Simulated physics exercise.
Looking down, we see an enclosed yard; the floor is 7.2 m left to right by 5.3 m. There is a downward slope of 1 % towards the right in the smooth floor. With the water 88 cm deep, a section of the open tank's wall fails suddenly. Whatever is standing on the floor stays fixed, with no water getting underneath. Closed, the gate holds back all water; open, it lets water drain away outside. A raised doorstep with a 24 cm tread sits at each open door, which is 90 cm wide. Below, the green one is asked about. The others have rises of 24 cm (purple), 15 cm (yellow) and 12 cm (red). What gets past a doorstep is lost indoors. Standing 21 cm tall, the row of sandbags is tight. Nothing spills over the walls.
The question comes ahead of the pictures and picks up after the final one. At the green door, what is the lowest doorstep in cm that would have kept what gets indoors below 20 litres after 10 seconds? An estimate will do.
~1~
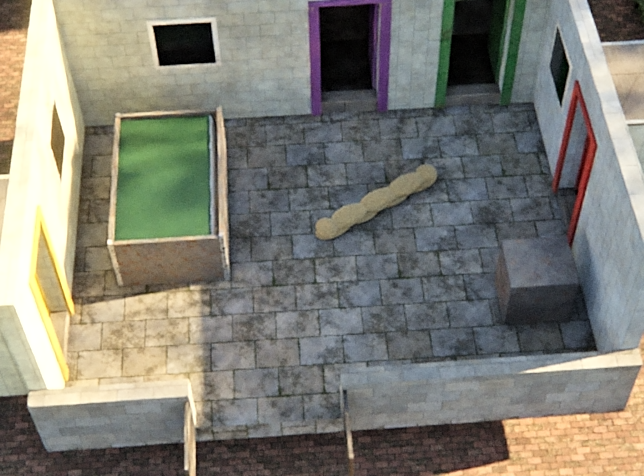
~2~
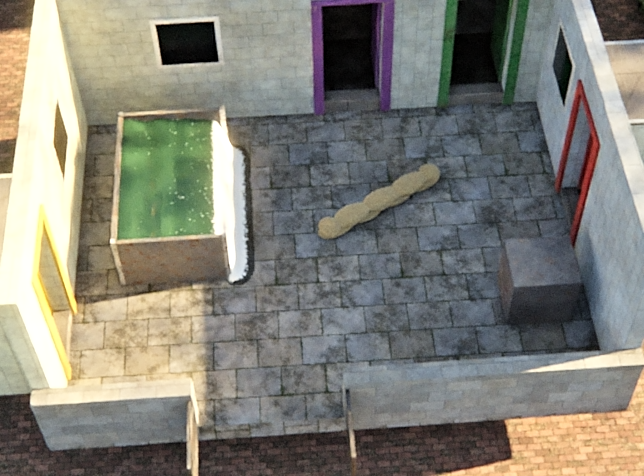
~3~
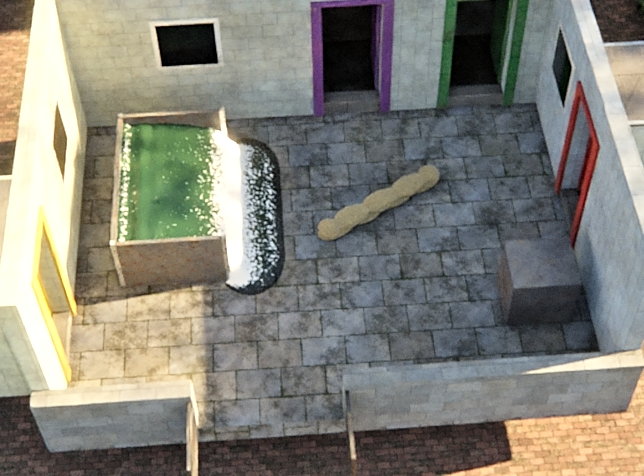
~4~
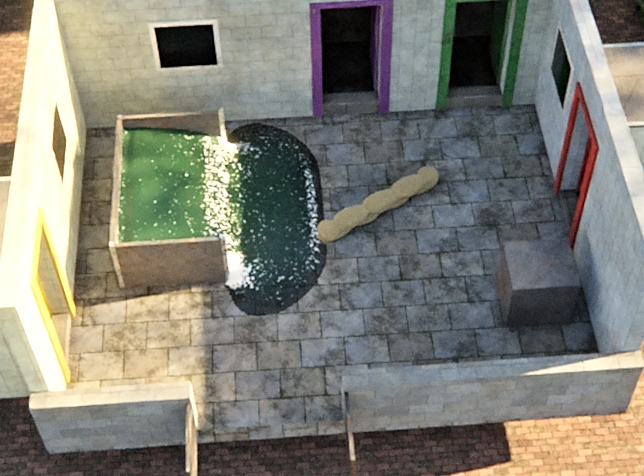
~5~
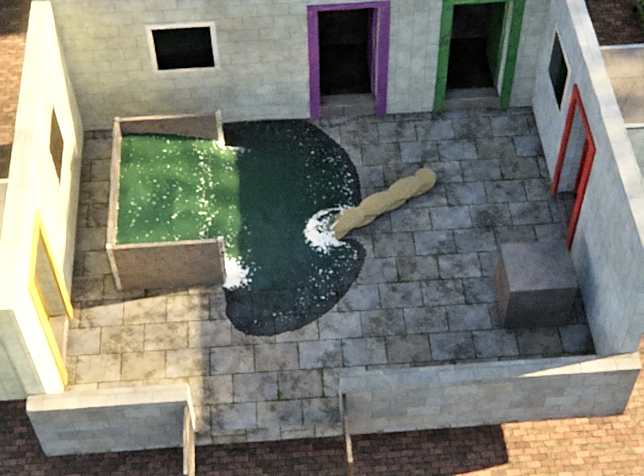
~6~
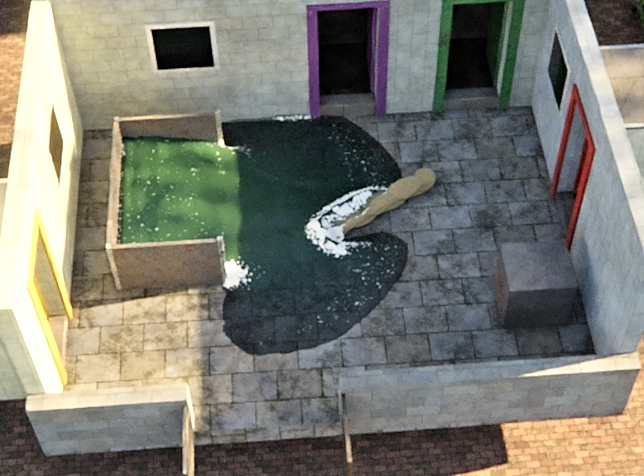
Somewhere near 31 cm.
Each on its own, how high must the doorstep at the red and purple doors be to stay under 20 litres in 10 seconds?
About 23 cm at red and 13.0 cm at purple.
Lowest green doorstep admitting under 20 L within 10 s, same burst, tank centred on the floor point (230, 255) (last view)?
With that change, some 22 centimetres.
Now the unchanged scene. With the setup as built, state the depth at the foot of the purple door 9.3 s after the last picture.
The depth there is around 6.0 cm.
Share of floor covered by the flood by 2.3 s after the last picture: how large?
About 65 per cent.
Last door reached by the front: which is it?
It's the yellow door.
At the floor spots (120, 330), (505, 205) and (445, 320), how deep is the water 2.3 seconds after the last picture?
Depths of roughly 0 cm, 11 cm and 3 cm, in that order.
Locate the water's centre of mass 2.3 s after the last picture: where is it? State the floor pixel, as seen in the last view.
Centre of mass: About (400, 216) px.
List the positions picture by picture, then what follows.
The first frame shows still water, 88 cm deep, in the open tank at (168, 177); the green door at (478, 59) is dry.
In the second frame, the front is at (249, 267), 0.3 m from the gap at (225, 199); 0.6 m2 of floor is wet, 87 cm left at the back.
In the third frame, the gap is at (225, 202), the front 0.7 m out at (278, 267); the back of the open tank holds 78 cm.
In the fourth frame, the gap is at (224, 205), the front 1.4 m out at (321, 249); the back of the open tank holds 74 cm.
In the fifth frame, the gap is at (222, 208), the front 2.0 m out at (355, 211); the back of the open tank holds 68 cm.
In the sixth frame, the front is at (399, 187), 2.7 m from the gap at (221, 208); 9.1 m2 of floor is wet, 60 cm left at the back; 1.7 m in a straight line remain to the green door at (476, 63).
Then, 0.7 s after the last picture water covers 60 % of the floor, deepest (40 cm) near (366, 204); 10 cm at the green door, 0 litres in over its 23 cm doorstep.
Then, 2.3 s after the last picture water covers 65 % of the floor, deepest (42 cm) near (526, 125); 27 cm at the green door, 45 litres in over its 23 cm doorstep.
Then, 9.3 s after the last picture water covers 95 % of the floor, deepest (12 cm) near (538, 271); 10 cm at the green door, 61 litres in over its 23 cm doorstep.
At the green door as built, the water peaked near 33 cm, 1.3 s after the last picture.
With a doorstep of 27.5 cm, 35 litres would have come in within the 10 s; with 37 cm, 6 litres. So under 20 litres takes about 31 cm.
